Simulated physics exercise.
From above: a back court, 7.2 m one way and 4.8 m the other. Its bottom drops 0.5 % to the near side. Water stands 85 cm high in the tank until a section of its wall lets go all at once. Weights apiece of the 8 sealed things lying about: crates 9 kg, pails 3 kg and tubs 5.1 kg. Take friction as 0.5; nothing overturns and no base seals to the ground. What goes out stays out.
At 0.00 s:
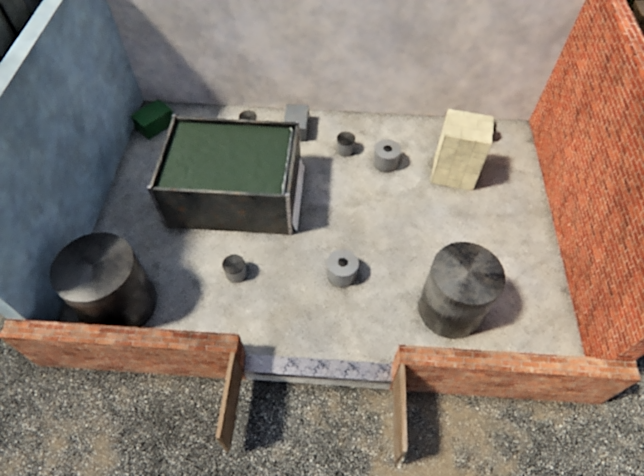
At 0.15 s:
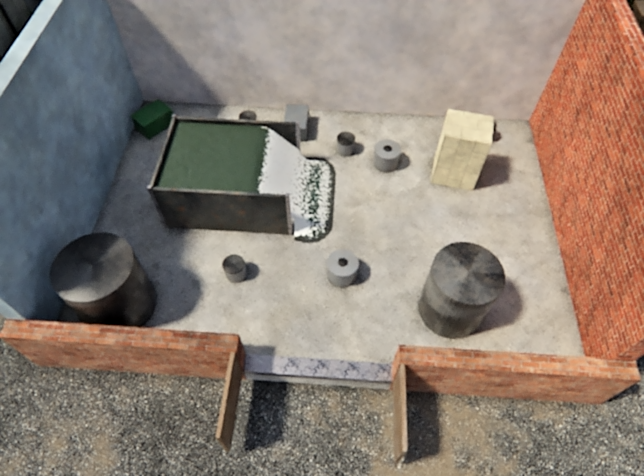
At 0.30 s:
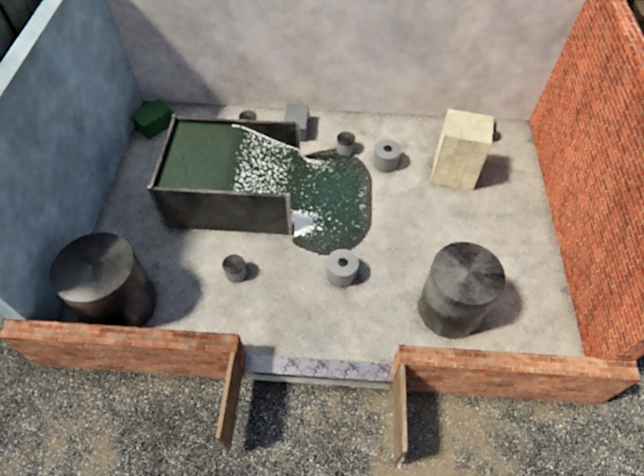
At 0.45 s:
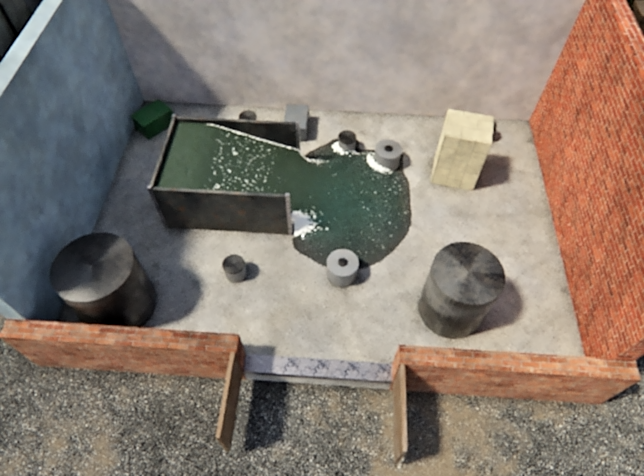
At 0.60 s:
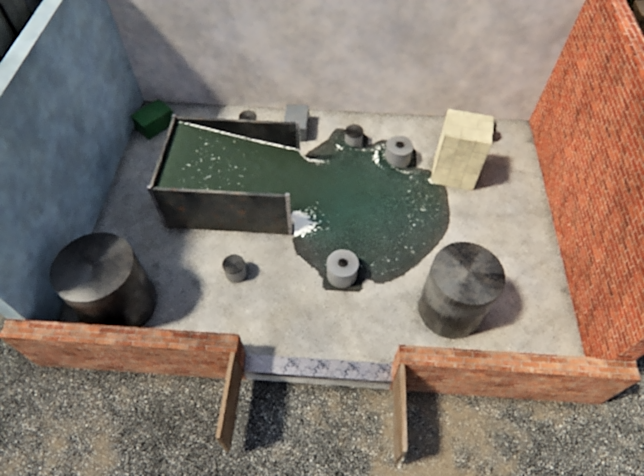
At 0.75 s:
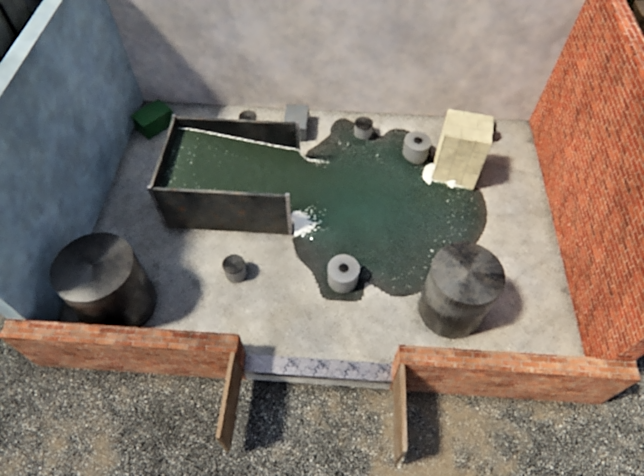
Back court seen from above, green water pouring rightward from an open-ended tank, spreading around small cylinders and nudging a few along.
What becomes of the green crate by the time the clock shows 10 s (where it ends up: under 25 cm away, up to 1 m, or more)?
The green crate is nudged along.
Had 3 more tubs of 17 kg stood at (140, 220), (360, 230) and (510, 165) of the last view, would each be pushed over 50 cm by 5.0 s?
In that order: Short of it, more, past it.
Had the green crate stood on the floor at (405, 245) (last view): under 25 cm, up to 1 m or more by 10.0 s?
It ends far away.
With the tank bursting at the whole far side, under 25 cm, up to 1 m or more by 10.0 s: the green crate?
Then the green crate ends far away.
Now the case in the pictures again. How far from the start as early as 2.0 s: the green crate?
About 0 cm.
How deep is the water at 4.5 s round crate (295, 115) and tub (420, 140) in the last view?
About 3 and 11 cm.
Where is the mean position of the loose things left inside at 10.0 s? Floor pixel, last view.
At about (228, 171).
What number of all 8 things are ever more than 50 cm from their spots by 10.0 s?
I count 8.
After 2.0 s the green crate is near (151, 112), 0.0 m from its start, aground; 0 of 8 are out; 3 afloat.
After 4.5 s the green crate is near (151, 112), 0.0 m from its start, aground; 0 of 8 are out; 4 afloat.
After 7.0 s the green crate is near (150, 113), 0.0 m from its start, aground; 0 of 8 are out; 6 afloat.
After 10.0 s the green crate is near (130, 130), 0.6 m from its start, afloat; 0 of 8 are out; 8 afloat.
